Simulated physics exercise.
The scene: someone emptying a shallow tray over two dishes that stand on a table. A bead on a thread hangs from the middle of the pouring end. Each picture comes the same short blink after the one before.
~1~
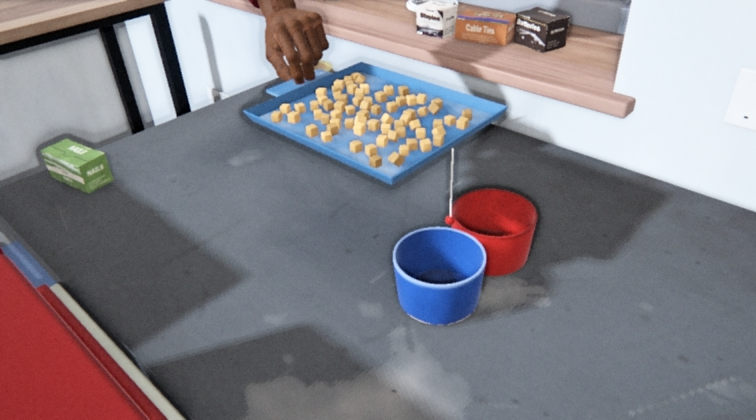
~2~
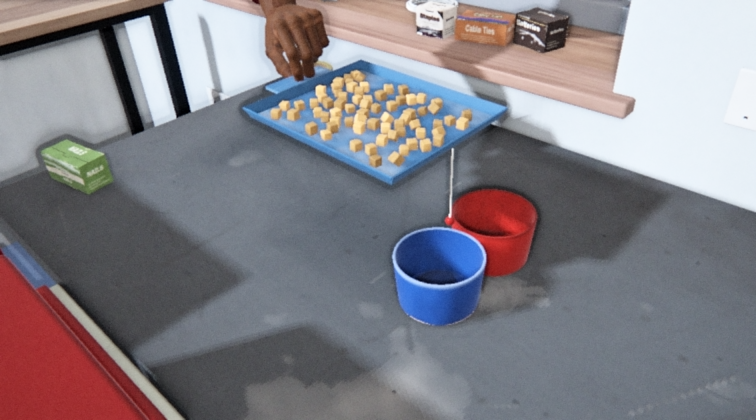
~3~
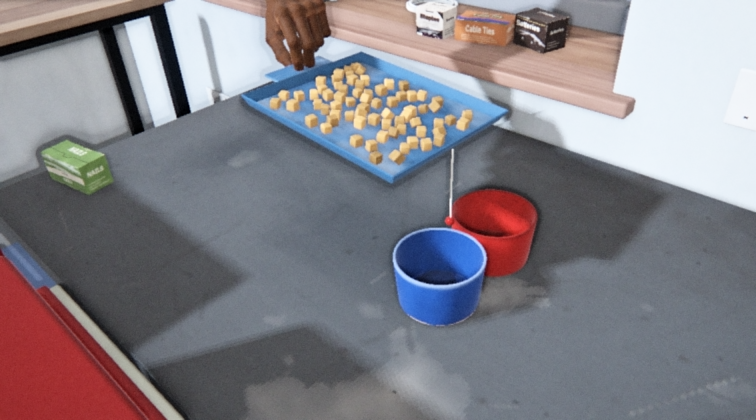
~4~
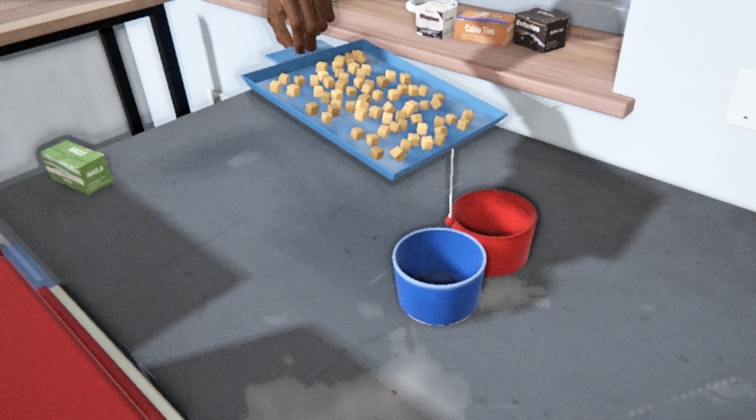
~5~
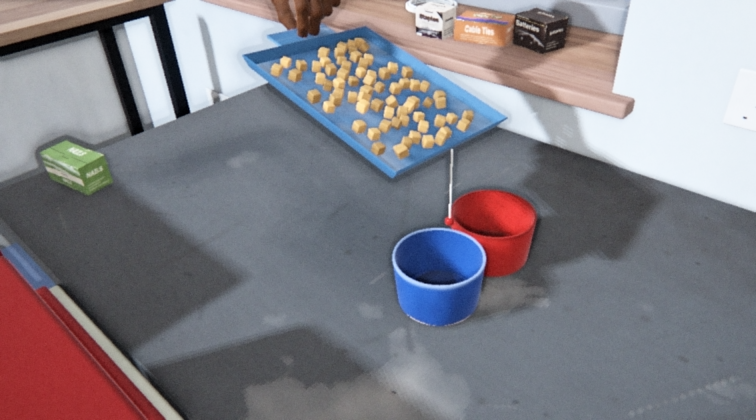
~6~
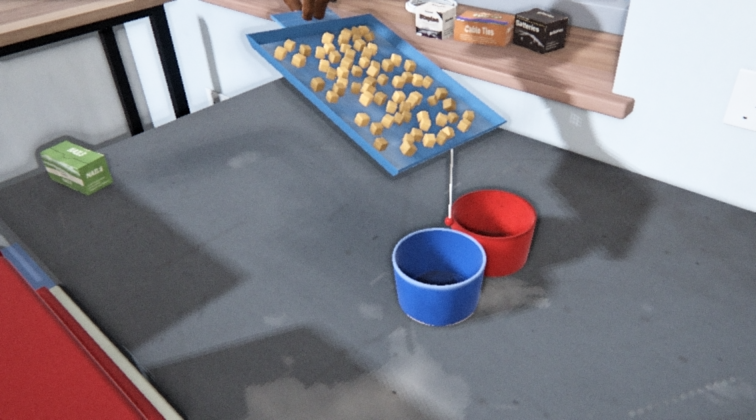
A hand gradually raises the far end of a blue tray holding small wooden cubes.
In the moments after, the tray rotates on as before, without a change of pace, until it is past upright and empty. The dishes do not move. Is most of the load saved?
They take over half between them.
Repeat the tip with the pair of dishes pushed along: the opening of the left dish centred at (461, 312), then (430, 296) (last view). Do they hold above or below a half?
The first try: Below a half. The second: Below a half.
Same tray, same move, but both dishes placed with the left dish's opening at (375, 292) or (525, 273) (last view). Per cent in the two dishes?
Roughly 0 per cent, and 20 per cent.
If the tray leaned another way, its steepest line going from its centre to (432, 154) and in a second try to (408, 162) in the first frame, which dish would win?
The first try: The dish on the left. The second: The dish on the left.
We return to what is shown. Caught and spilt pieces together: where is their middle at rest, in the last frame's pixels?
At about (501, 250).
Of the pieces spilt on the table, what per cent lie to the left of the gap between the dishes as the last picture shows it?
Close to 0 per cent.
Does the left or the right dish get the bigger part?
The winner is the right one.
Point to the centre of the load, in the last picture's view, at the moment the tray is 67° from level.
Near (477, 123).
Just after the last frame, tray tipped steeply; the larger part on the tray; about a tenth in the air.
A moment on, tray tipped past a quarter turn; about a tenth in the left dish; roughly two thirds in the right dish; roughly a third outside both; just a few in the air.
Further on, tray tipped past a quarter turn; about a tenth in the left dish; roughly two thirds in the right dish; roughly a third outside both.
When it is over, tray tipped past a quarter turn; about a tenth in the left dish; roughly two thirds in the right dish; roughly a third outside both.
